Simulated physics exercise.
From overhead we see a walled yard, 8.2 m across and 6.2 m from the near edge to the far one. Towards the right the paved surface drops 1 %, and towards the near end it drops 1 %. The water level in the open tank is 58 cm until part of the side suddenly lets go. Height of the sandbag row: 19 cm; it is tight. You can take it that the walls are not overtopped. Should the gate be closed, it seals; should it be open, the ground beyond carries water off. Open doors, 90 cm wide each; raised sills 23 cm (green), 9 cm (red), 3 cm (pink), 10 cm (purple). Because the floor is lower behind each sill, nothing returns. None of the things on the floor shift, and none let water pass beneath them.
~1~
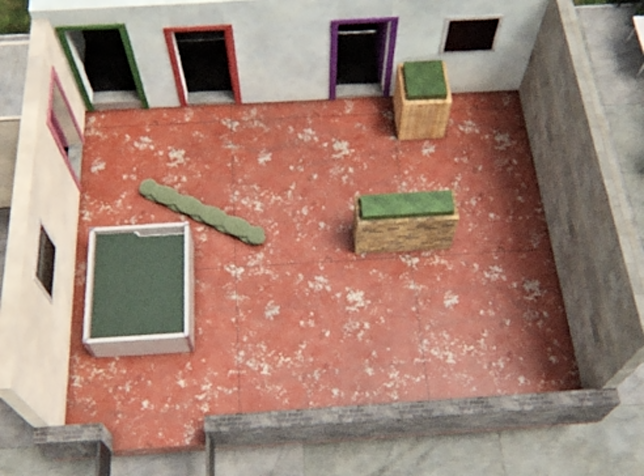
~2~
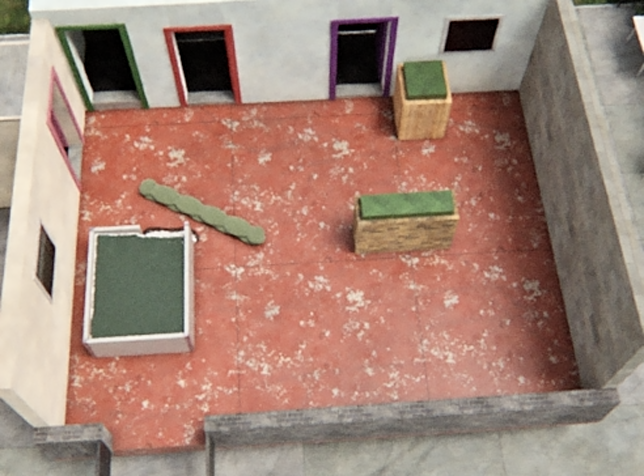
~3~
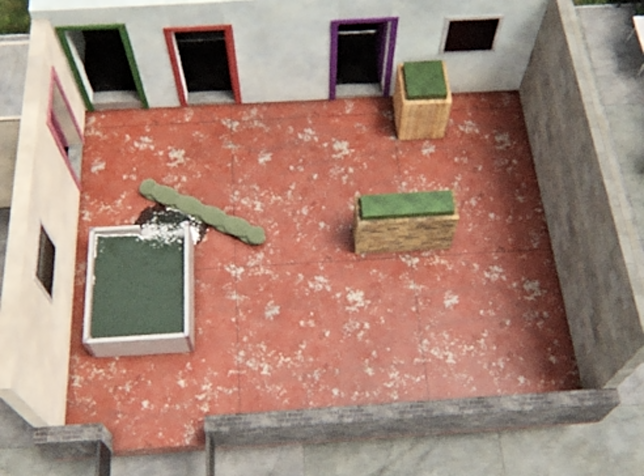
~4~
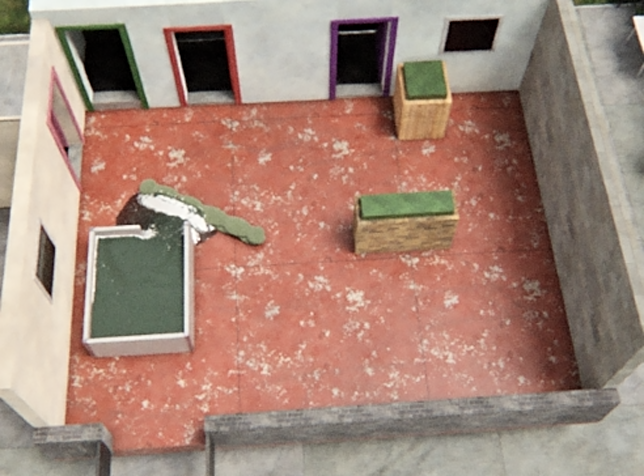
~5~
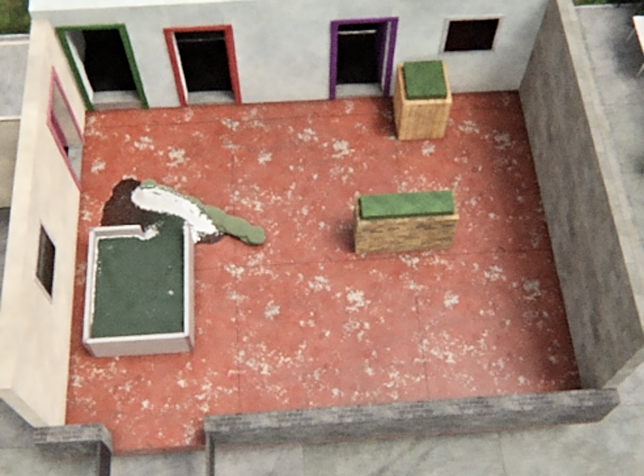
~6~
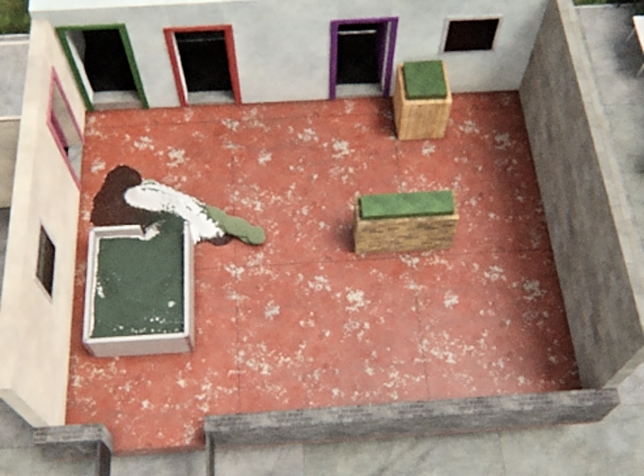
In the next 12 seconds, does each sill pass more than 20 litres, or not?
The green door lets in less than the limit, the red door lets in less than the limit, the pink door lets in more than the limit, the purple door lets in less than the limit.
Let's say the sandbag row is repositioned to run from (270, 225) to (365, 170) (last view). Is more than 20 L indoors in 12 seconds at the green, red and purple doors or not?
Result: Green door inside the limit; red door beyond the limit; purple door inside the limit.
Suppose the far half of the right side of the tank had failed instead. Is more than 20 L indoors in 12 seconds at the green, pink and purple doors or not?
At green the amount is beneath the mark, at pink it is beneath the mark, and at purple it is beneath the mark.
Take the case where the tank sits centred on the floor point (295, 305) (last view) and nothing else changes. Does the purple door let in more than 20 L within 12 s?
Purple: Too much.
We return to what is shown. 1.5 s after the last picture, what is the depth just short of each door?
Centimetres: Green 13 / red 12 / pink 13 / purple 0.
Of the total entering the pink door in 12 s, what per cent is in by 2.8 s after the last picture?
Some 55 in a hundred.
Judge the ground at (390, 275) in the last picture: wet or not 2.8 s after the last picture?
Untouched.
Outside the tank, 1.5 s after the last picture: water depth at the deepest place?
About 34 cm at most.
Then, 0.7 s after the last picture water covers 15 % of the floor and is deepest (42 cm) near (182, 216); green door not reached, red door not reached, pink door 9 cm at the sill, 5 L in, purple door not reached.
Then, 1.5 s after the last picture water covers 30 % of the floor and is deepest (34 cm) near (182, 216); green door 13 cm at the sill, 0 L in, red door 12 cm at the sill, 0 L in, pink door 13 cm at the sill, 44 L in, purple door not reached.
Then, 2.8 s after the last picture water covers 35 % of the floor and is deepest (26 cm) near (182, 216); green door 10 cm at the sill, 0 L in, red door 6 cm at the sill, 2 L in, pink door 9 cm at the sill, 91 L in, purple door 3 cm at the sill, 0 L in.
Then, 6.3 s after the last picture water covers 60 % of the floor and is deepest (14 cm) near (182, 216); green door 7 cm at the sill, 0 L in, red door 2 cm at the sill, 2 L in, pink door 6 cm at the sill, 148 L in, purple door 3 cm at the sill, 0 L in.
Then, 11.3 s after the last picture water covers 80 % of the floor and is deepest (10 cm) near (570, 404); green door 3 cm at the sill, 0 L in, red door 2 cm at the sill, 2 L in, pink door 3 cm at the sill, 159 L in, purple door 2 cm at the sill, 0 L in.
